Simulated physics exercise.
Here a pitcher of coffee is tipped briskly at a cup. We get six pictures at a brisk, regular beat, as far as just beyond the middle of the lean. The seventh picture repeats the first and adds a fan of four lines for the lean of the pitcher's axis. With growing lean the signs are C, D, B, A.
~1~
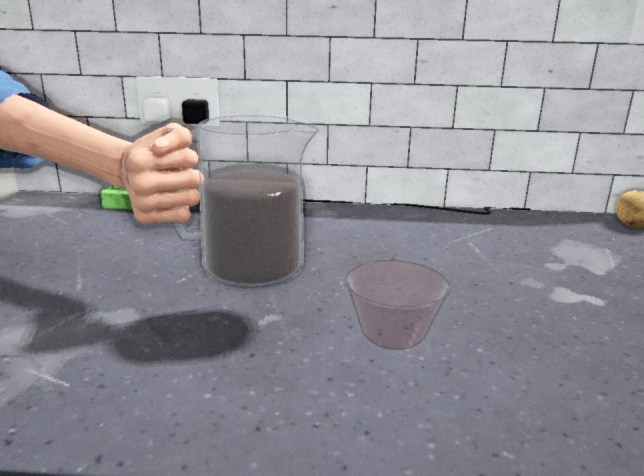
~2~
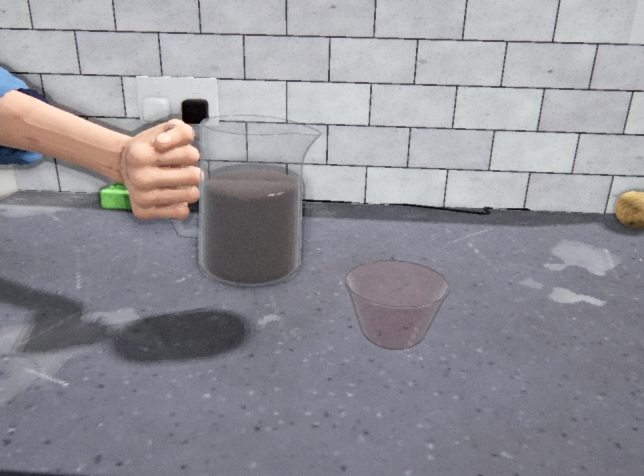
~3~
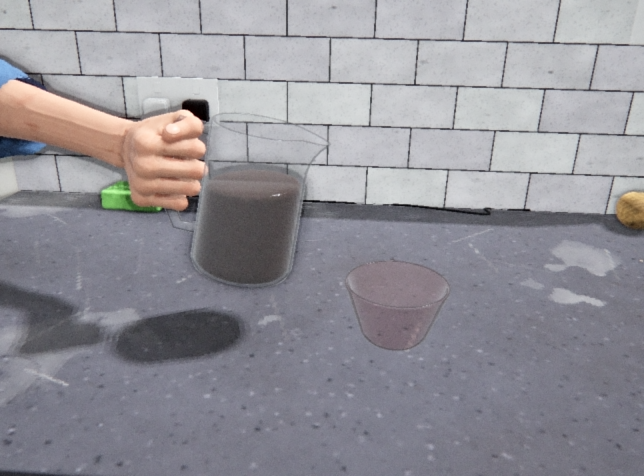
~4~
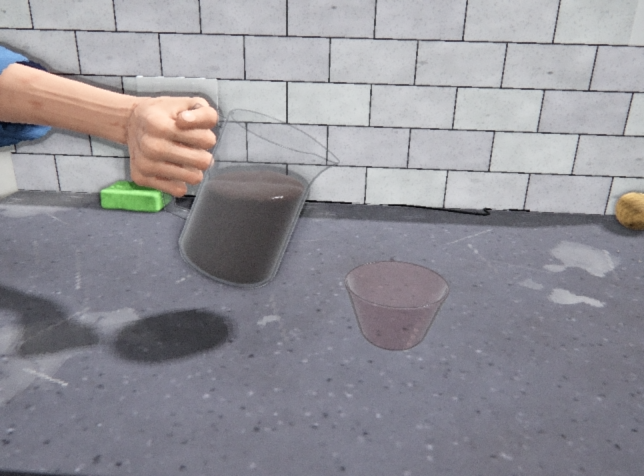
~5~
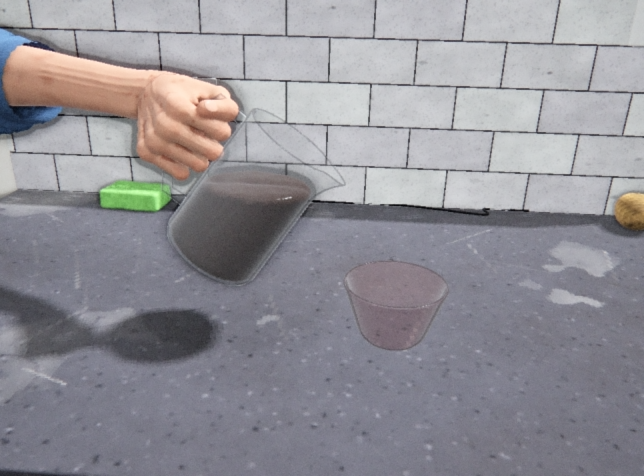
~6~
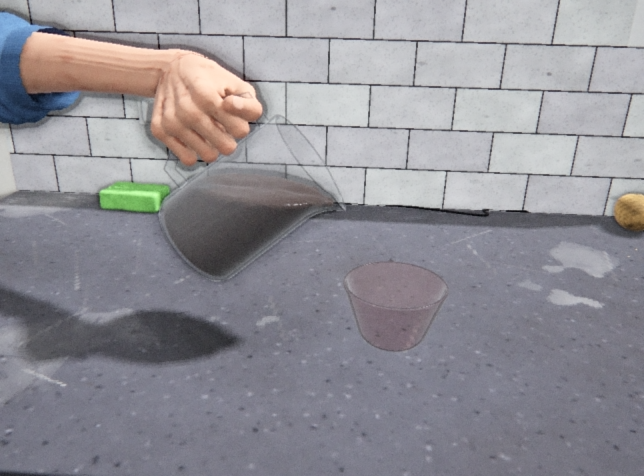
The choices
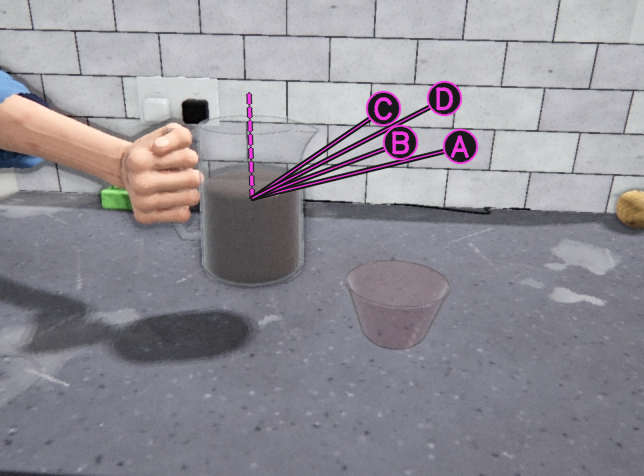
Hand in a blue sleeve tilting a clear pitcher of dark coffee rightward, its spout lowering near a small cup on a grey counter.
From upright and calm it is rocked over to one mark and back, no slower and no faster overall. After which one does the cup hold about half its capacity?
Use tilt B.
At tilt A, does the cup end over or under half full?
Over.
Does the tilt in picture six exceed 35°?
Yes, it does.
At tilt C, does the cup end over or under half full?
Under half.
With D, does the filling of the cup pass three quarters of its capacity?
No, it does not.
In magenta, A at (444, 151); B at (384, 149); C at (369, 118); D at (430, 106).
With A, the cup ends with about 68 % of what it can hold; 6 % of the coffee is spilt.
With B, the cup ends with about 47 % of what it can hold.
With C, the cup ends with about 11 % of what it can hold.
With D, the cup ends with about 26 % of what it can hold.
